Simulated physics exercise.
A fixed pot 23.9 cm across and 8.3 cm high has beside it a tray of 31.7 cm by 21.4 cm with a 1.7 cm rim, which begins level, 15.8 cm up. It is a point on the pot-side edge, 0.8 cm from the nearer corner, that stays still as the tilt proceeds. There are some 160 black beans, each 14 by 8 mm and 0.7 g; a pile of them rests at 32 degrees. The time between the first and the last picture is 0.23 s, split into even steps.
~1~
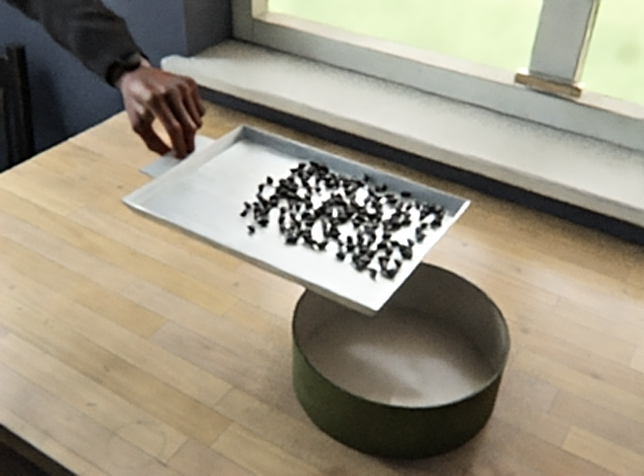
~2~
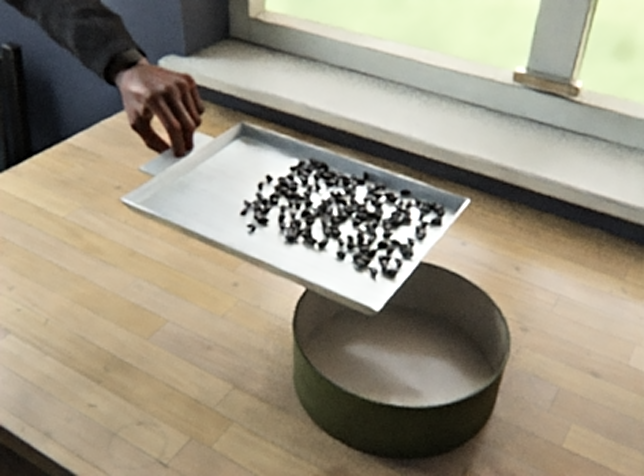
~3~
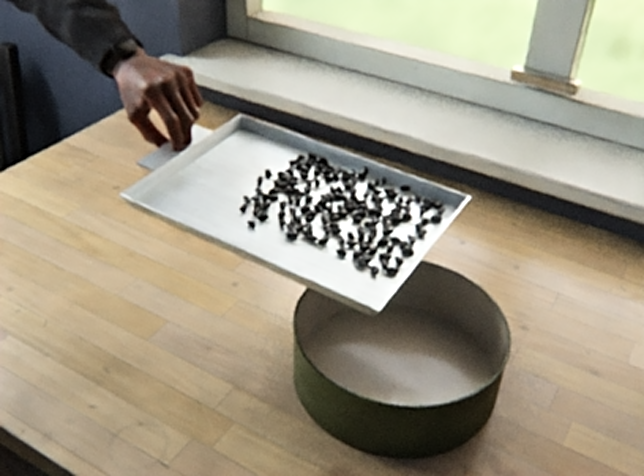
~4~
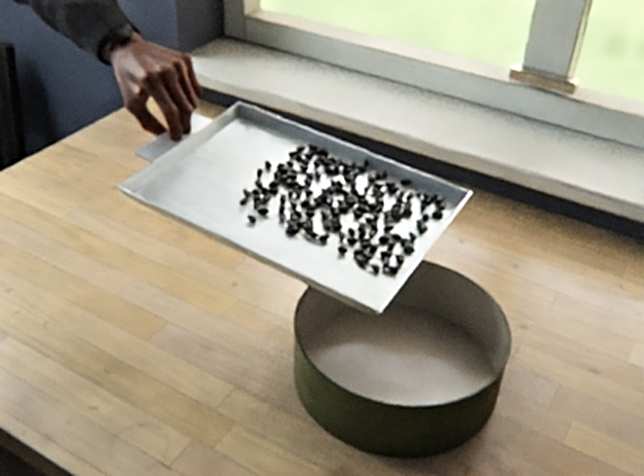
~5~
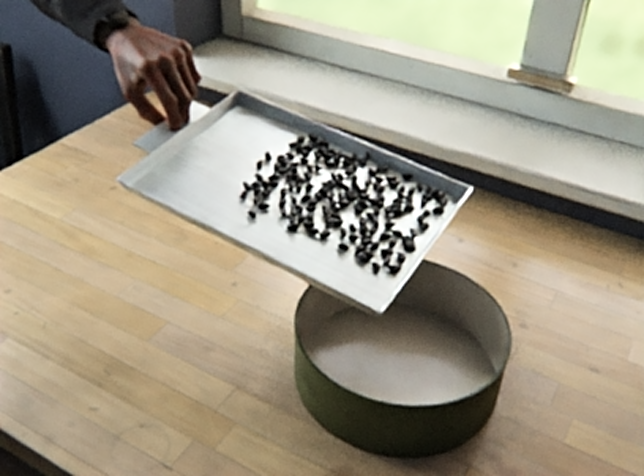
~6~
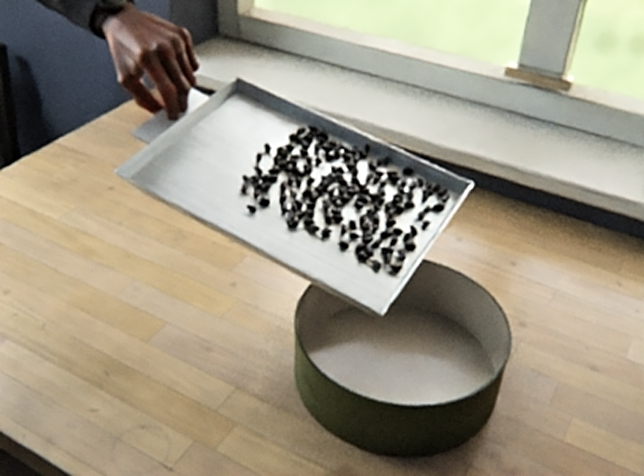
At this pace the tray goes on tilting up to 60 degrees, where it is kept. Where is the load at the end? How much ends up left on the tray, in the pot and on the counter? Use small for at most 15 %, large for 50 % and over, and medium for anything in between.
Tray - medium, pot - medium, counter - medium.
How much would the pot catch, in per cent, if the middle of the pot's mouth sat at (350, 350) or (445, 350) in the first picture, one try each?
First try around 65 %, second around 50 %.
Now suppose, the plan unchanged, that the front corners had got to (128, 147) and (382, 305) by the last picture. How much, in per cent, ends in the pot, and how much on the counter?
Pot: 35, counter: 10.
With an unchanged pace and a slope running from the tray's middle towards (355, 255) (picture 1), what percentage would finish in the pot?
40 %.
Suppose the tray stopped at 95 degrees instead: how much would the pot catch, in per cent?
Around 60 in a hundred.
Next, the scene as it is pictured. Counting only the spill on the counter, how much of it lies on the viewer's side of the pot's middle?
Roughly 90 per cent.
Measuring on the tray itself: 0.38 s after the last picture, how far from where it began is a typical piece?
5 cm.
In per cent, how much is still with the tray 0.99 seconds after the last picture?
About 50%.
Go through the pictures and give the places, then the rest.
In the first picture, tray tilt 0 degrees, front corners at (130, 199) and (373, 303); middle of the pieces at (340, 214); pot at (400, 324).
In the second picture, tray tilt 1 degrees, front corners at (129, 198) and (374, 303); middle of the pieces at (340, 212).
In the third picture, tray tilt 2 degrees, front corners at (128, 193) and (375, 303); middle of the pieces at (340, 208).
In the fourth picture, tray tilt 5 degrees, front corners at (127, 186) and (377, 304), lowest corner right front; middle of the pieces at (341, 203).
In the fifth picture, tray tilt 8 degrees, front corners at (125, 178) and (378, 305), lowest corner right front; middle of the pieces at (341, 197).
In the sixth picture, tray tilt 11 degrees, front corners at (123, 171) and (379, 306), lowest corner right front; middle of the pieces at (342, 192); pot at (402, 322).
Then, 0.38 s after the last picture, tilt 35 degrees; the tray holds 100 %, the pot 0 %.
Then, 0.63 s after the last picture, tilt 51 degrees; the tray holds 95 %, the pot 0 %.
Then, 0.99 s after the last picture, tilt 60 degrees; the tray holds 50 %, the pot 20 %.
In the end, tray 35 %, pot 45 %, counter 25 %.
